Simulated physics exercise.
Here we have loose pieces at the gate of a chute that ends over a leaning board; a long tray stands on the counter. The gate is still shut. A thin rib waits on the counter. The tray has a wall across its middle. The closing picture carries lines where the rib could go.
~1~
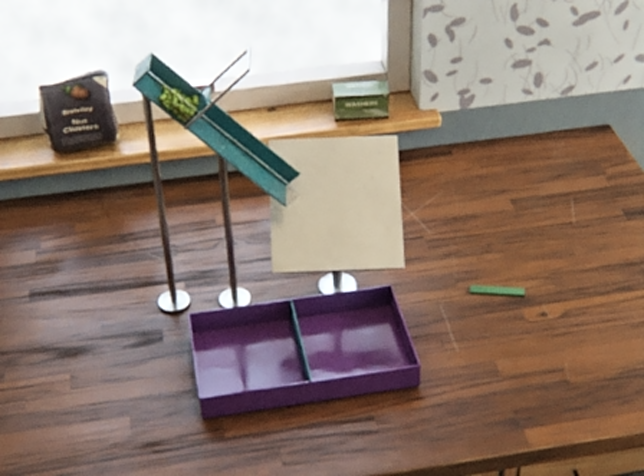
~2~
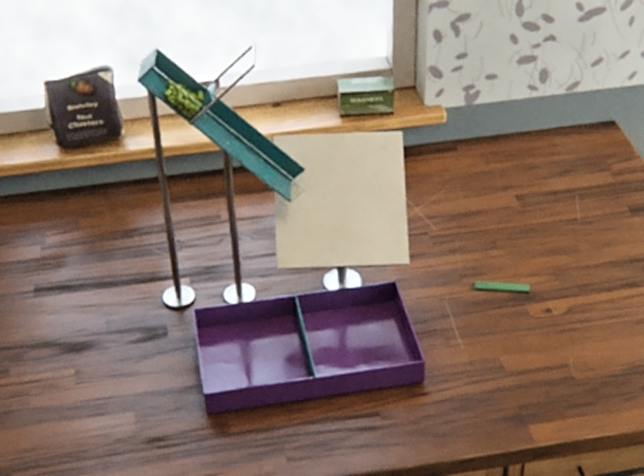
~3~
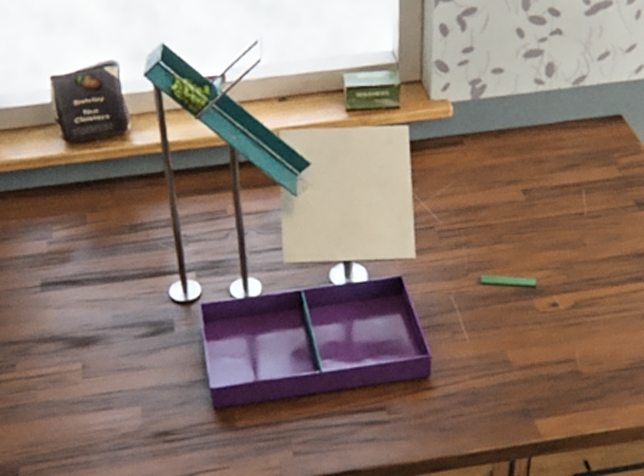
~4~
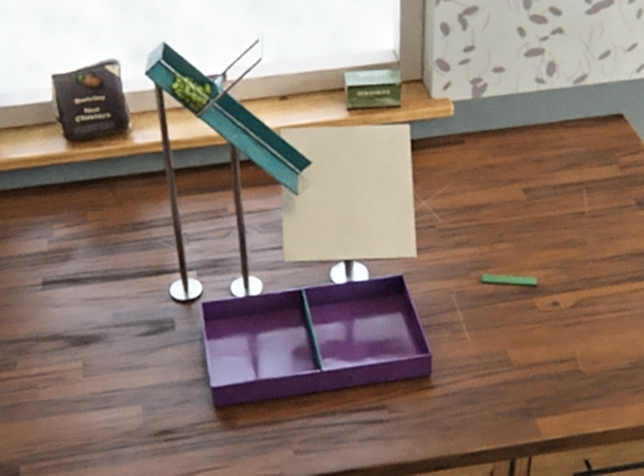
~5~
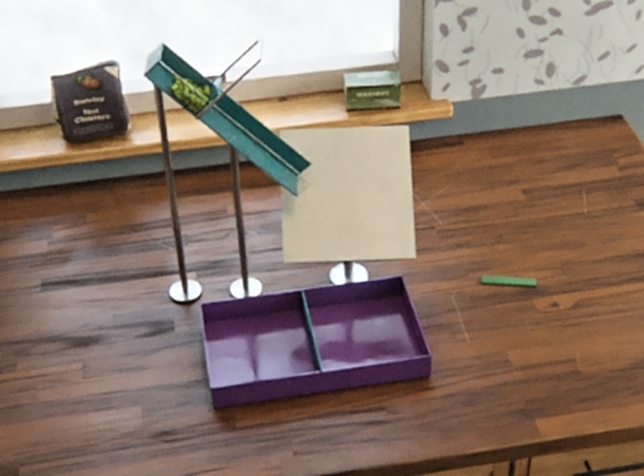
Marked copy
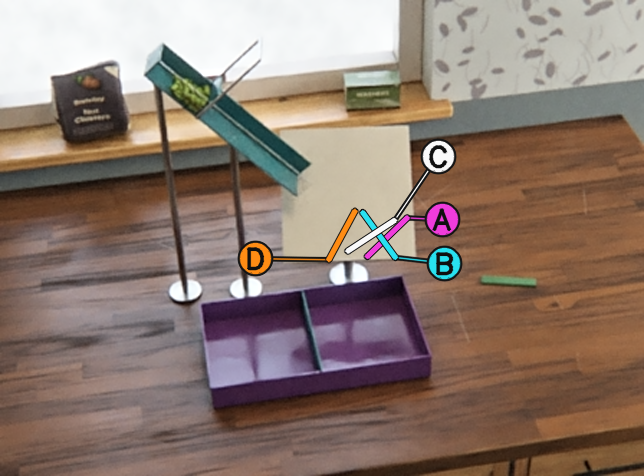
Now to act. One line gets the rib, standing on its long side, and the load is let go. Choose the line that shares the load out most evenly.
It is D.
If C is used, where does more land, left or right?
Right.
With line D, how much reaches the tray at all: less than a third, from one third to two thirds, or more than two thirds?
It is more than two thirds.
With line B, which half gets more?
The right half.
On the marked copy, line A from (407, 217) to (367, 256); line B from (362, 212) to (395, 257); line C from (394, 220) to (347, 251); line D from (354, 211) to (328, 259).
With A, of what is caught, not one piece in the left half, every piece in the right.
With B, of what is caught, not one piece in the left half, every piece in the right.
With C, of what is caught, not one piece in the left half, every piece in the right.
With D, of what is caught, roughly half in the left half, roughly half in the right.
